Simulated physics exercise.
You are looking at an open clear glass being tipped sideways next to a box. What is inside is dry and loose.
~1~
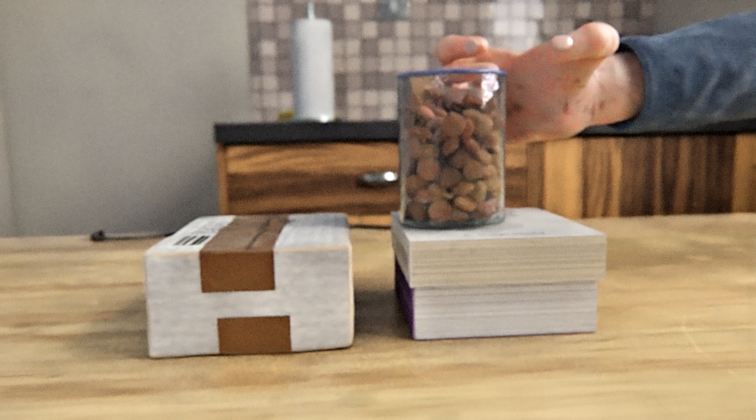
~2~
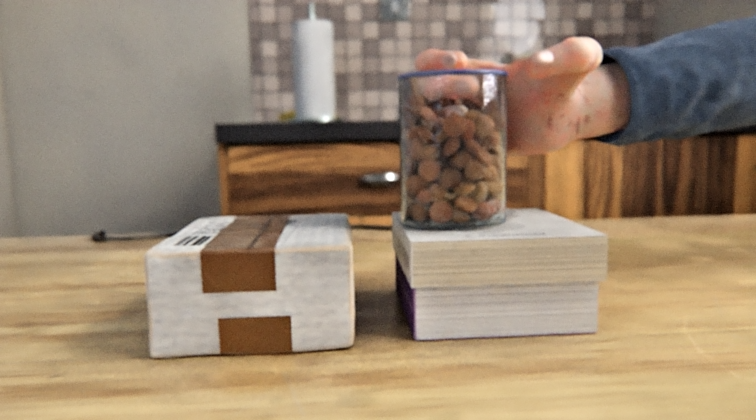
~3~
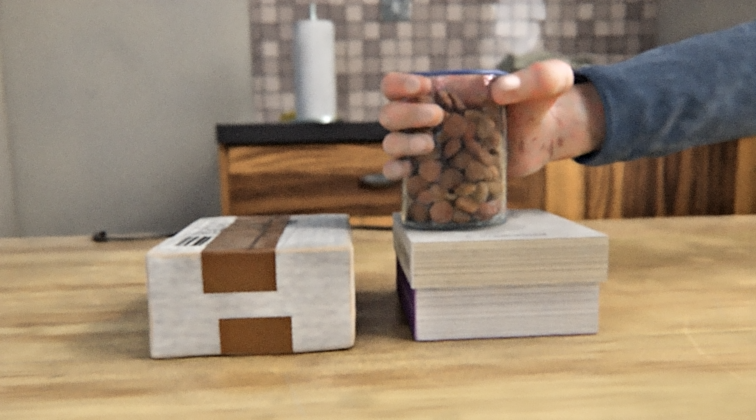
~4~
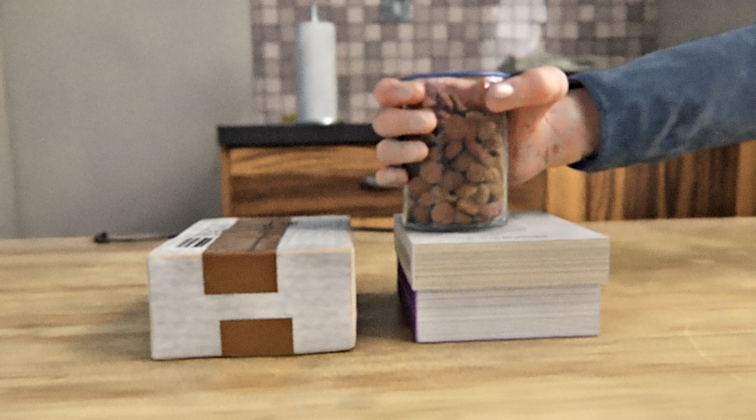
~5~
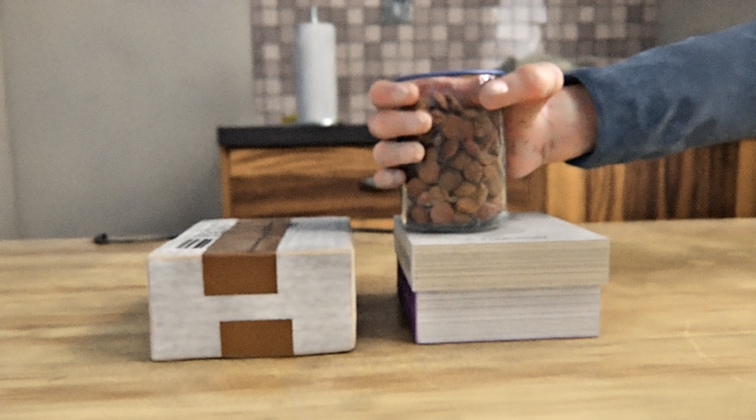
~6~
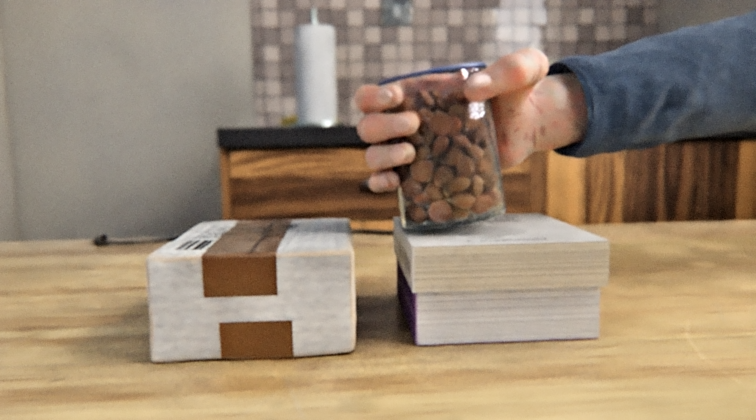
A hand in a blue sleeve reaches in from the right over a wooden table, seen from the front at about table height, with drawers and a tiled wall behind. A clear glass nearly full of brown kibble stands on two stacked pale books, right of a white box with brown tape. The fingers wrap around the glass and tilt it slightly left, while the camera stays nearly still.
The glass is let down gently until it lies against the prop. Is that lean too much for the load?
Resting there: Filling partly lost.
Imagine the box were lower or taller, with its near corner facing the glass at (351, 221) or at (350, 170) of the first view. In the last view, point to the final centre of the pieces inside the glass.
The middle would end roughly at (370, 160) the first time, then roughly at (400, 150).
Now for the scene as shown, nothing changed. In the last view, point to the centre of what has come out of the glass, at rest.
At about (226, 226).
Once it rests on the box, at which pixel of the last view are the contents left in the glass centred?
Centre, final view: Approx. (340, 189).
Then, 0.56 s later than the last frame, the glass leans 38°; everything is still inside.
Then, 1.15 s later than the last frame, the glass leans 69°; everything is still inside.
Then, 1.85 s later than the last frame, the glass rests on the box at 90°; a small part of the bits of dog kibble out of it.
When it is over, the glass rests on the box at 90°; a small part of the bits of dog kibble out of it.
